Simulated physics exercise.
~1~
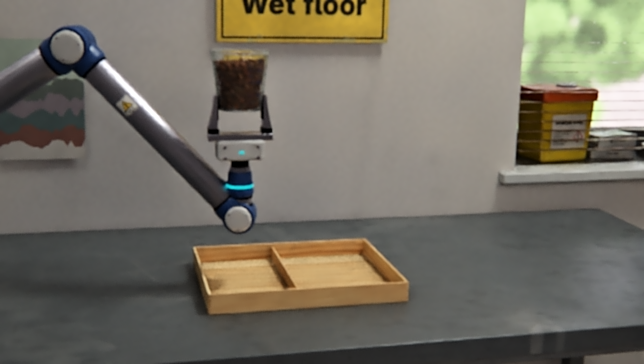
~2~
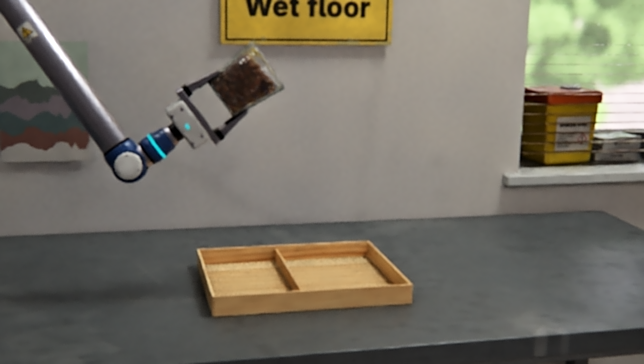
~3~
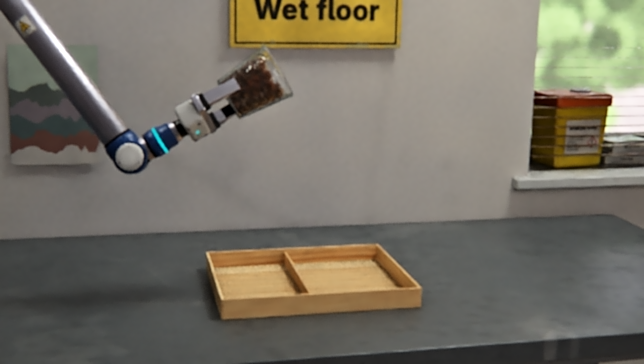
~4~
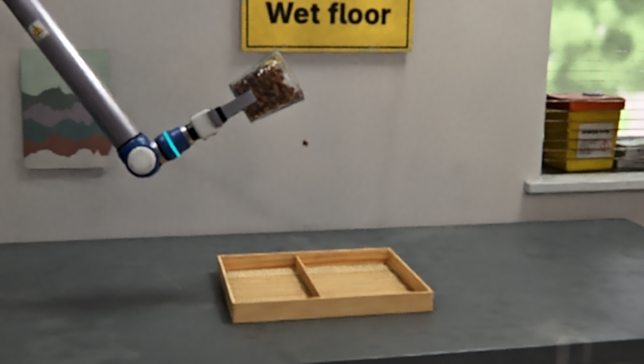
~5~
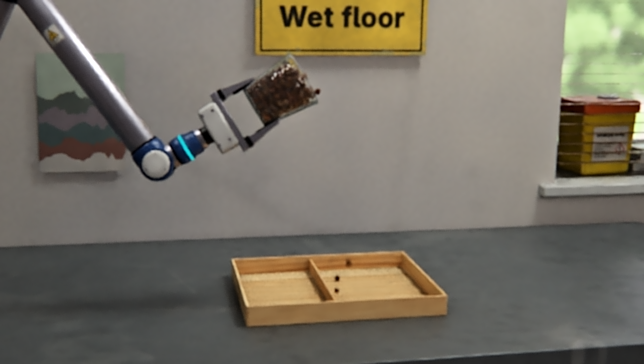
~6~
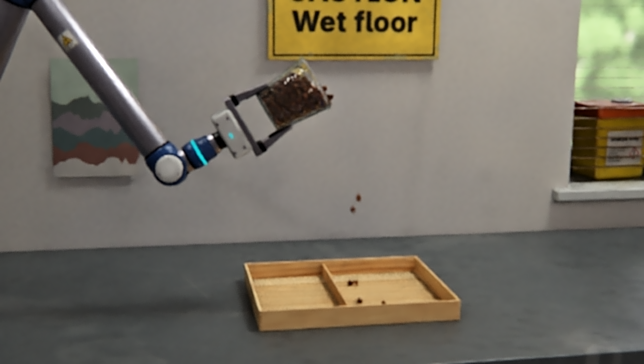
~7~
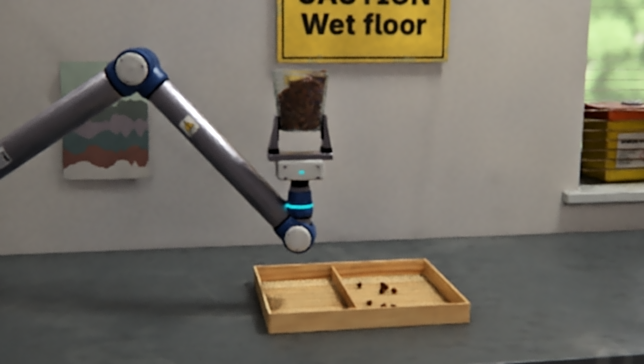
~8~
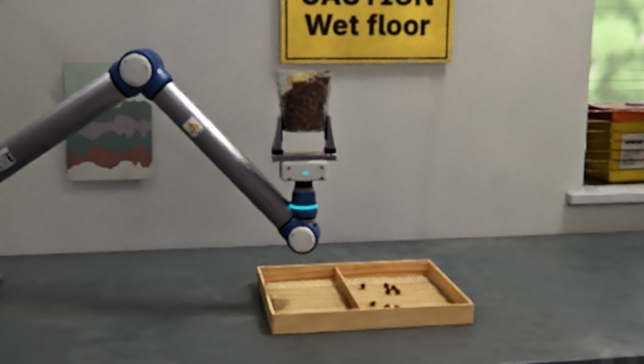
A robot arm tips a beaker of brown pellets, drops a few into a divided wooden tray, and rights it.
